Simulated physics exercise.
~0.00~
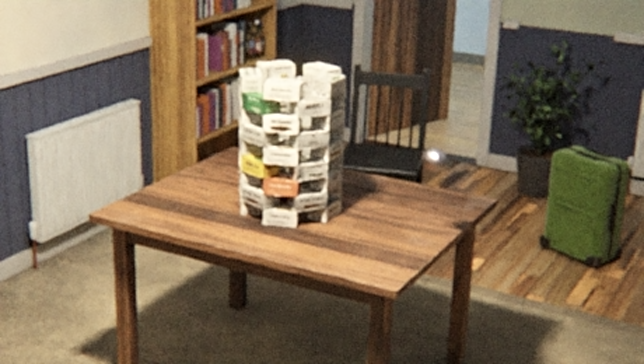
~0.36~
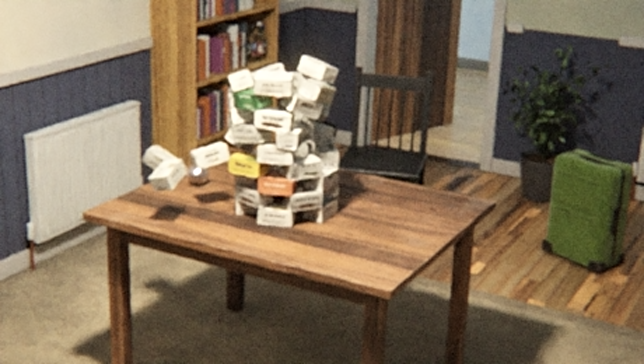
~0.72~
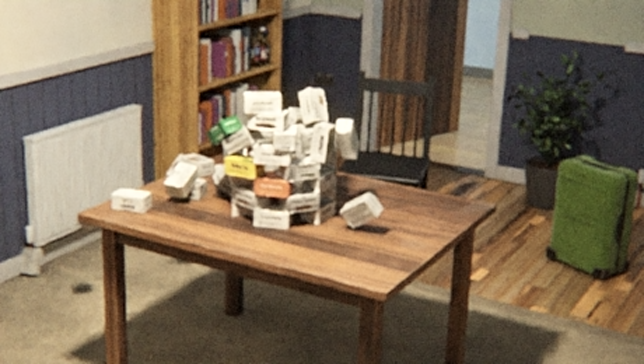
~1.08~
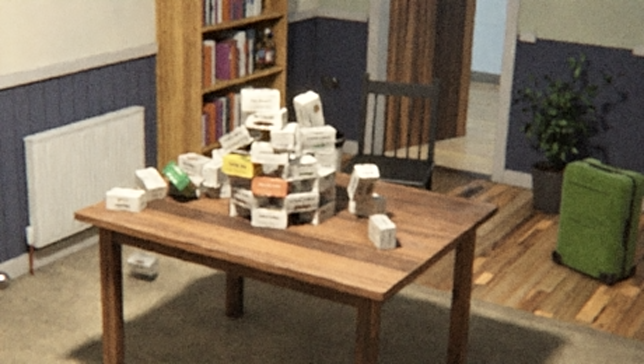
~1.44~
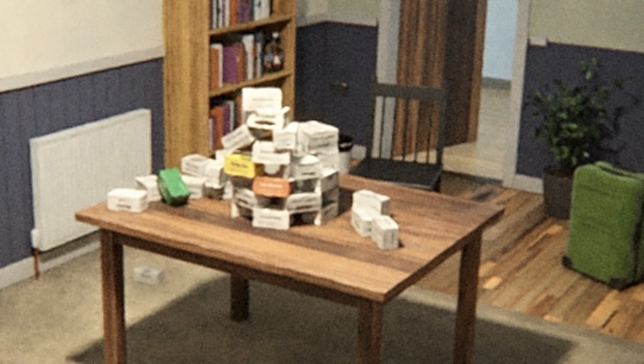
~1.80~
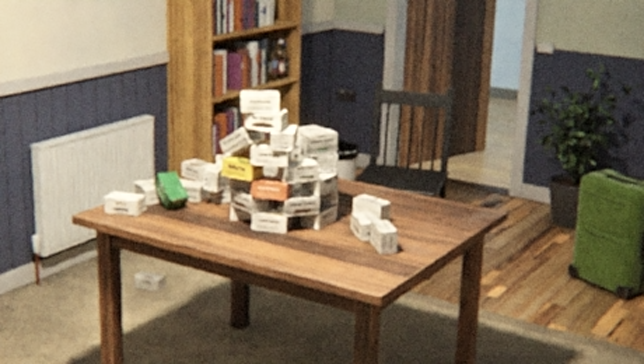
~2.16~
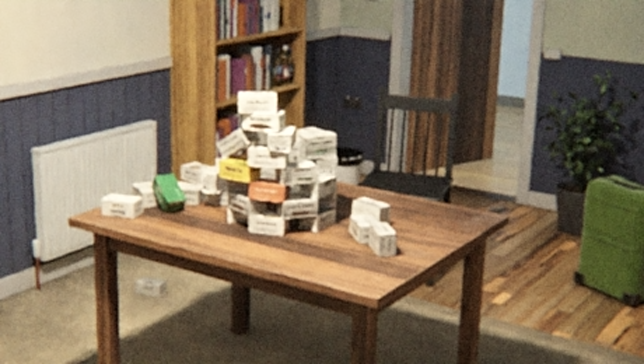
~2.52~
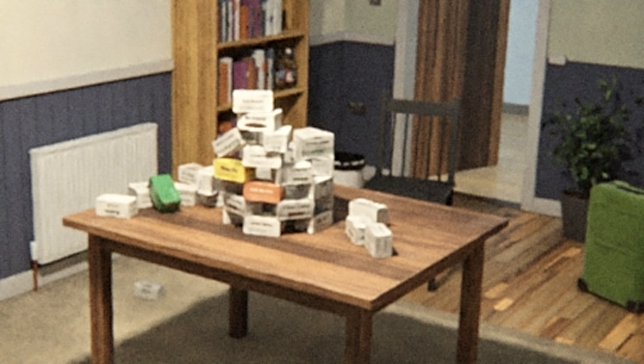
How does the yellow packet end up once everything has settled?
It is still up, resting in the remaining part of the tower just above and to the left of the orange packet.
A brown wooden table stands in a room with blue panelling, seen from slightly above as the view drifts slowly sideways, with a bookcase and dark chair behind and a green suitcase at right. On it rises a round tower of white packets, with one green, one yellow and one orange. A small shiny ball flies in from the right and strikes the tower, knocking its upper part loose. Packets tumble to both sides, the green one toppling left, while the ball drops away to the floor at left. Finally a ragged, shortened stack remains, the orange and yellow packets still in it, with fallen packets on the table and one on the carpet.
